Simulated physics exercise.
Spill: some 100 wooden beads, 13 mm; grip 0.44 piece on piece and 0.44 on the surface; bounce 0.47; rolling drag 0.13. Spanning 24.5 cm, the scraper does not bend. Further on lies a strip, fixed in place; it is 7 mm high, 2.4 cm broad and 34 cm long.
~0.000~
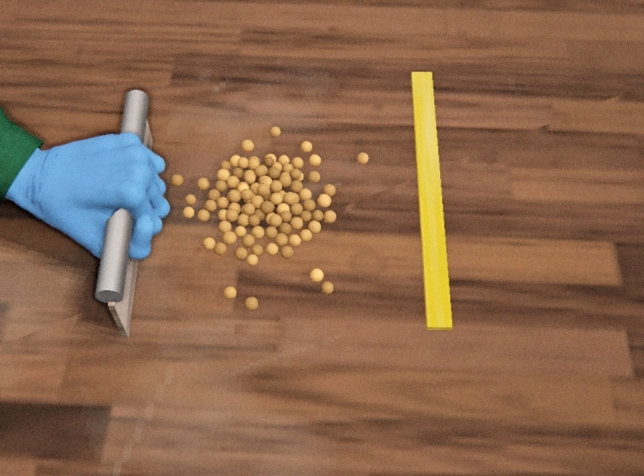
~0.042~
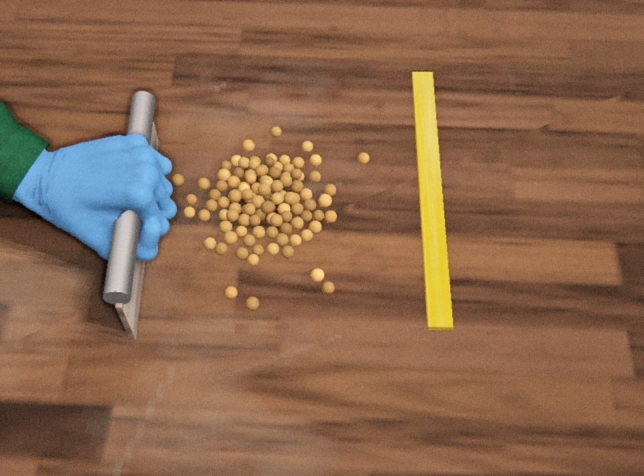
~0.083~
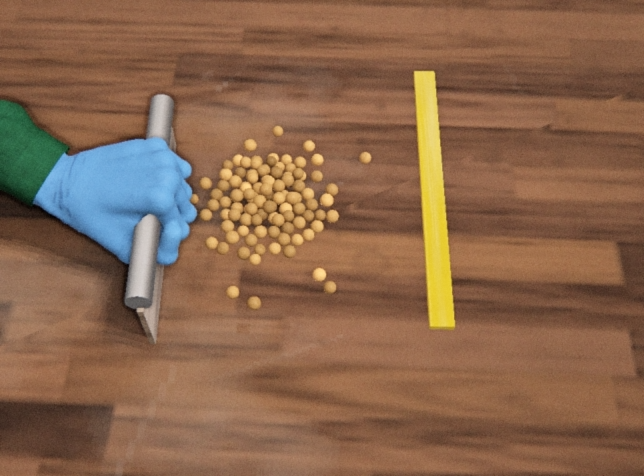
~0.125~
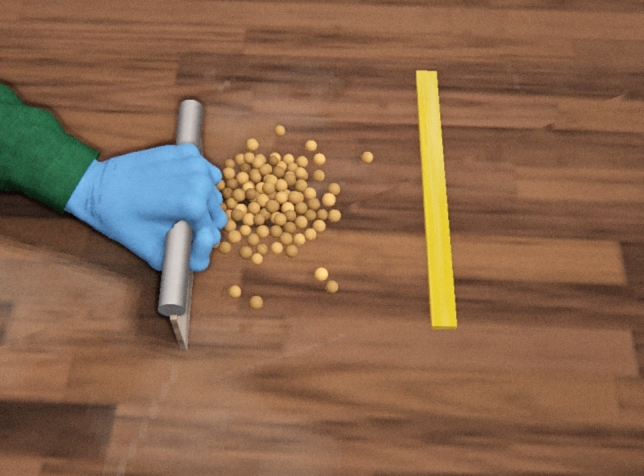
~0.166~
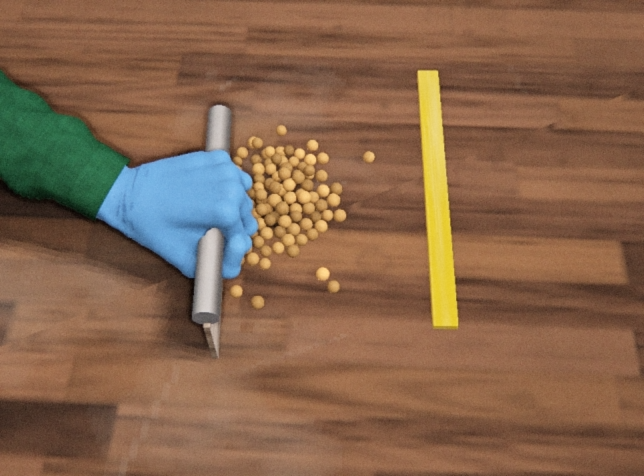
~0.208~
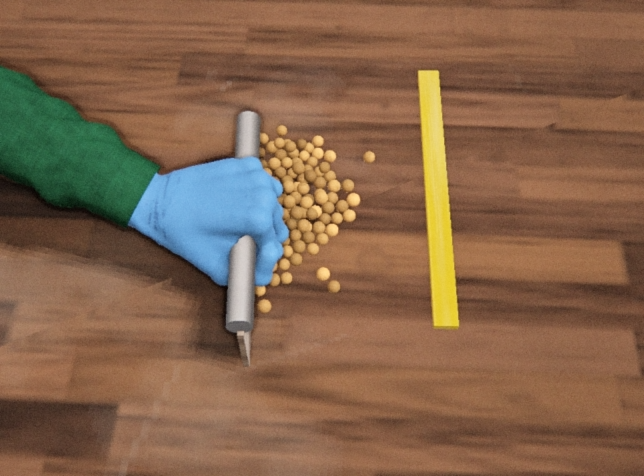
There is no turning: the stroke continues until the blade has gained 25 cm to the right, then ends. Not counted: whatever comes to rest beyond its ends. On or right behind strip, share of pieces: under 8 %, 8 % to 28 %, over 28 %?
8 % to 28 %.
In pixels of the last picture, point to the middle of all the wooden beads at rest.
Near (408, 205).
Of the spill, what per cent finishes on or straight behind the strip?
Around 10 percent.
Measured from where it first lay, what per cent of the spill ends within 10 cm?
Something like 15 in a hundred.
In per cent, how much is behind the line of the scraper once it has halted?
Roughly 20 per cent.
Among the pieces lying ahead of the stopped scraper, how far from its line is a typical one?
Some 3 cm.
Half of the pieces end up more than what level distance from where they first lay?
Some 16 centimetres.
After 0.36 s, scraper 23 cm from its start, spill 23 cm wide; elsewhere 100 %.
Then, at 0.52 s, scraper 26 cm from its start, spill 27 cm wide; on or straight behind the strip 15 %, elsewhere 85 %.
After 0.65 s, scraper 26 cm from its start, spill 29 cm wide; on or straight behind the strip 15 %, elsewhere 85 %.
At rest (1.4 s), on or straight behind the strip 10 %, elsewhere 90 %.
